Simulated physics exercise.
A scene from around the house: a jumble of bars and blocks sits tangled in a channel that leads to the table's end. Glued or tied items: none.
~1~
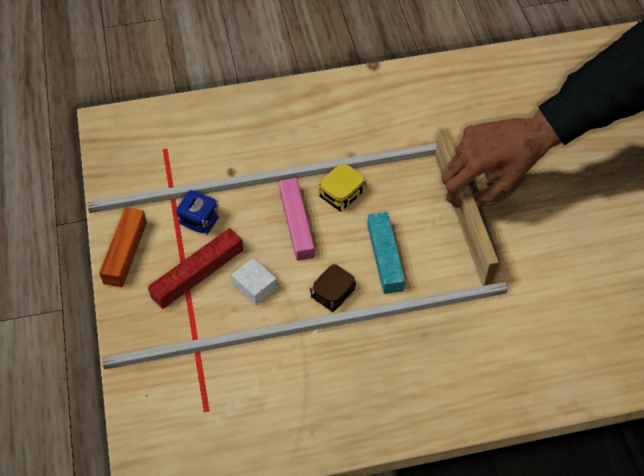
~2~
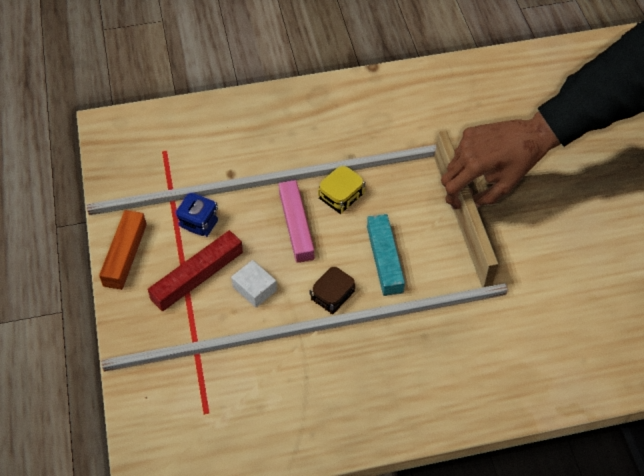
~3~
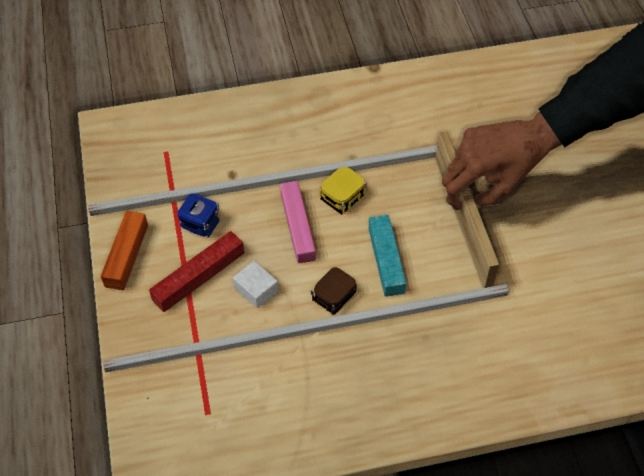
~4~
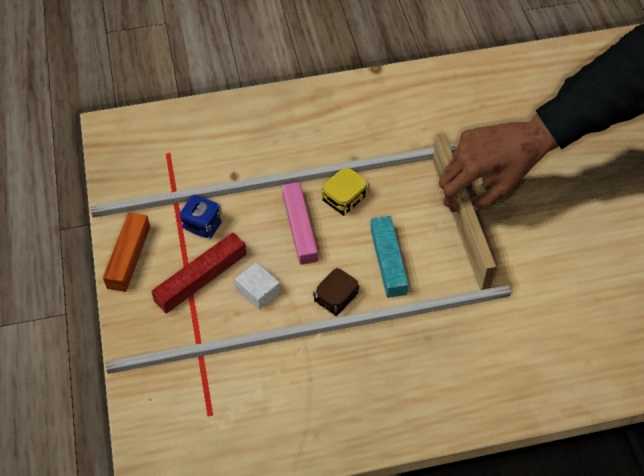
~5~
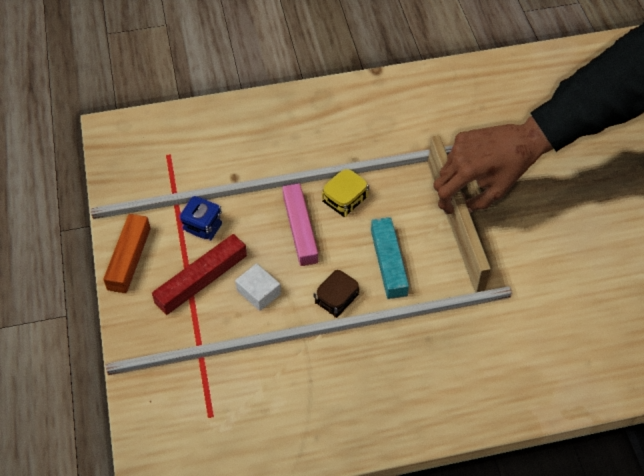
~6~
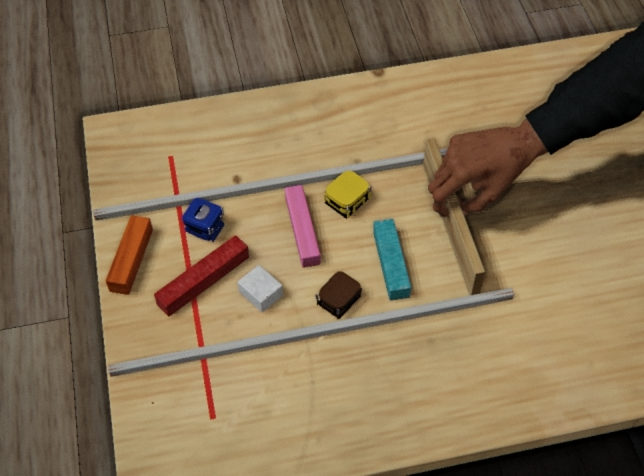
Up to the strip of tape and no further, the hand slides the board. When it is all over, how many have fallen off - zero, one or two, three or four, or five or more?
Most likely, a single one or a pair will tumble down.
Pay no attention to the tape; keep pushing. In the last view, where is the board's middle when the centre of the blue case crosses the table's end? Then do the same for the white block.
Near (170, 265), then near (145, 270).
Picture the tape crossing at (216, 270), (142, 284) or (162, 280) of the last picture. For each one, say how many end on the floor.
Try by try, 0, 3 and 3.
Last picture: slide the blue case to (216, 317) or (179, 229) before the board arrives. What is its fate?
The blue case: Stays put, then stays put.
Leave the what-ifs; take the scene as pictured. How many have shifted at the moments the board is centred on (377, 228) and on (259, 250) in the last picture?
First 2, after that 7.
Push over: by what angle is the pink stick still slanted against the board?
About 15°.
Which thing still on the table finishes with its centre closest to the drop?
Red bar.
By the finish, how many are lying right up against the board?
That makes 2.
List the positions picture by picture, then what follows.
Orange stick (124, 247); red bar (197, 268); blue case (197, 213); board (465, 206); tape (184, 268), in the first picture.
Red bar (197, 270); turquoise bar (385, 254), in the second picture.
Blue case (198, 216); yellow case (343, 190), in the third picture.
Orange stick (127, 251); brown case (337, 292), in the fourth picture.
Red bar (201, 274); pink stick (300, 224), in the fifth picture.
Orange stick (130, 254); red bar (203, 275); blue case (203, 220); board (452, 215); tape (190, 275), in the sixth picture.
Soon after, none off yet; orange stick at rest near (130, 254); red bar at rest near (203, 275); blue case at rest near (203, 220).
After that, none off yet; orange stick displaced a little near (117, 256); red bar displaced about its own width near (141, 298); blue case displaced well along near (143, 239).
In the end, the number that fall off is one or two; gone, orange stick.
